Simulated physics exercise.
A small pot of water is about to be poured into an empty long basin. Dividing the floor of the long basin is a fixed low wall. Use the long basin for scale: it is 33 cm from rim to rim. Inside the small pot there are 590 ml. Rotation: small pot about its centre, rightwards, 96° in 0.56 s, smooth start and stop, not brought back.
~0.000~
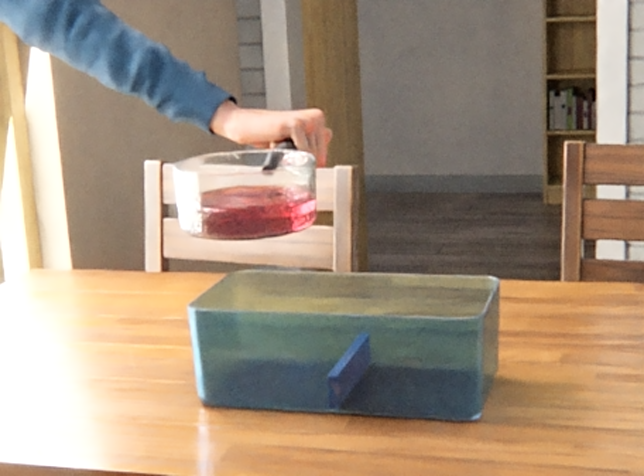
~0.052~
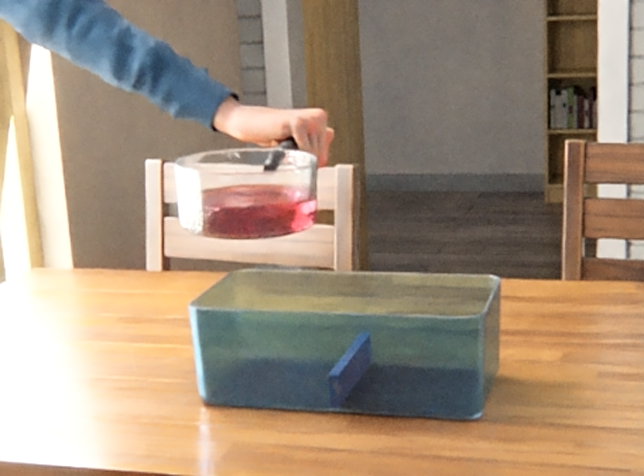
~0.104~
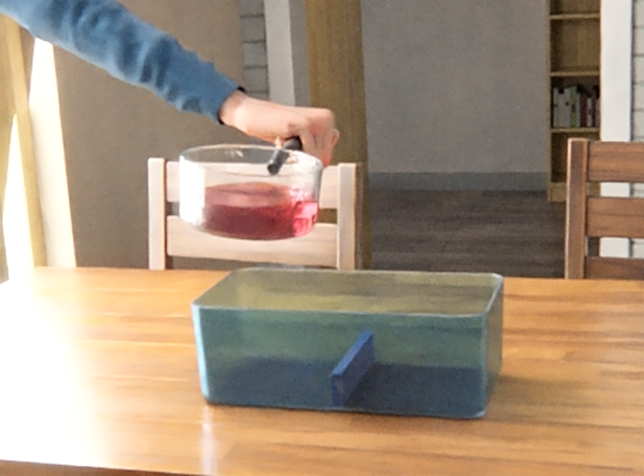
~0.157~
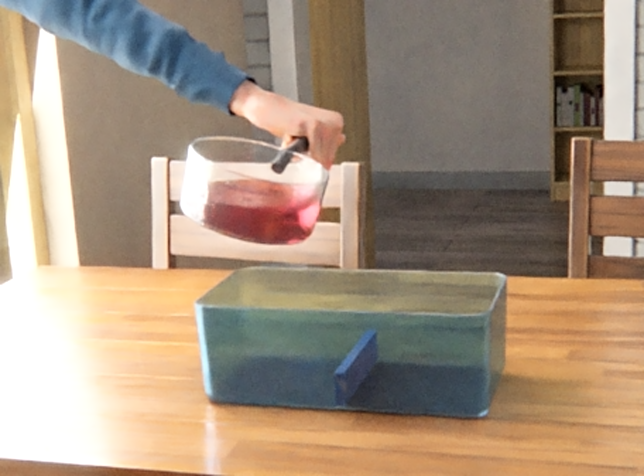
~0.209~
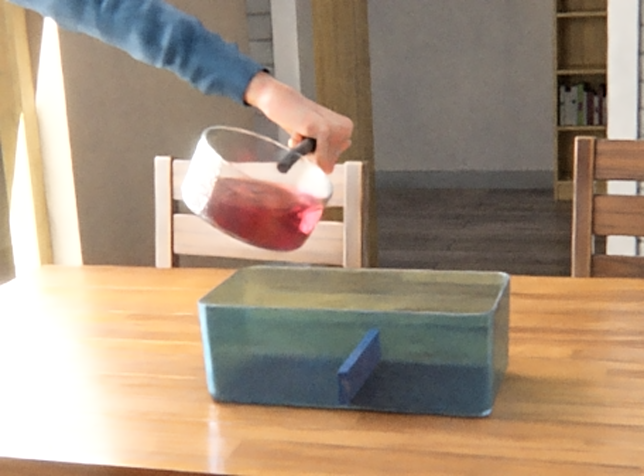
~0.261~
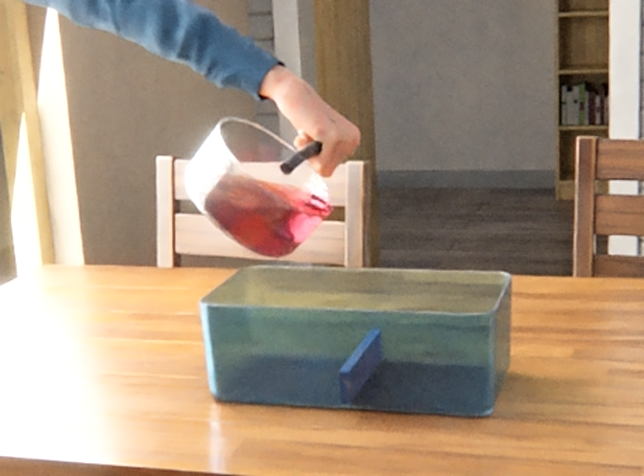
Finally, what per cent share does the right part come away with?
Roughly 38 per cent.
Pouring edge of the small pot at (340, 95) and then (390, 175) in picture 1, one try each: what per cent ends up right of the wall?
The first try gives around 80 percent, the second around 90 percent.
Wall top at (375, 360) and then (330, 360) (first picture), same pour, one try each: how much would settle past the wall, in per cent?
Some 10 in a hundred, then some 75 in a hundred.
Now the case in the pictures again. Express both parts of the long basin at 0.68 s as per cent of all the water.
Around 44 percent on the left and 38 on the right.
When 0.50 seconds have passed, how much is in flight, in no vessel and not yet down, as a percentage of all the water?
About 30 per cent.
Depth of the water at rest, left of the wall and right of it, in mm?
Around 14 mm deep on the left, around 10 mm deep on the right.
After 0.50 s the tilt is 93° and 28 per cent is still to pour, 19 is left of the wall and 23 right of it.
After 0.68 s the tilt is 96° and 13 per cent is still to pour, 43 is left of the wall and 38 right of it.
After 0.86 s the tilt is 96° and 3 per cent is still to pour, 54 is left of the wall and 38 right of it.
After 1.06 s the tilt is 96° and 1 per cent is still to pour, 59 is left of the wall and 38 right of it.
In the end 60 per cent lies left of the wall, 38 right of it and 2 outside.
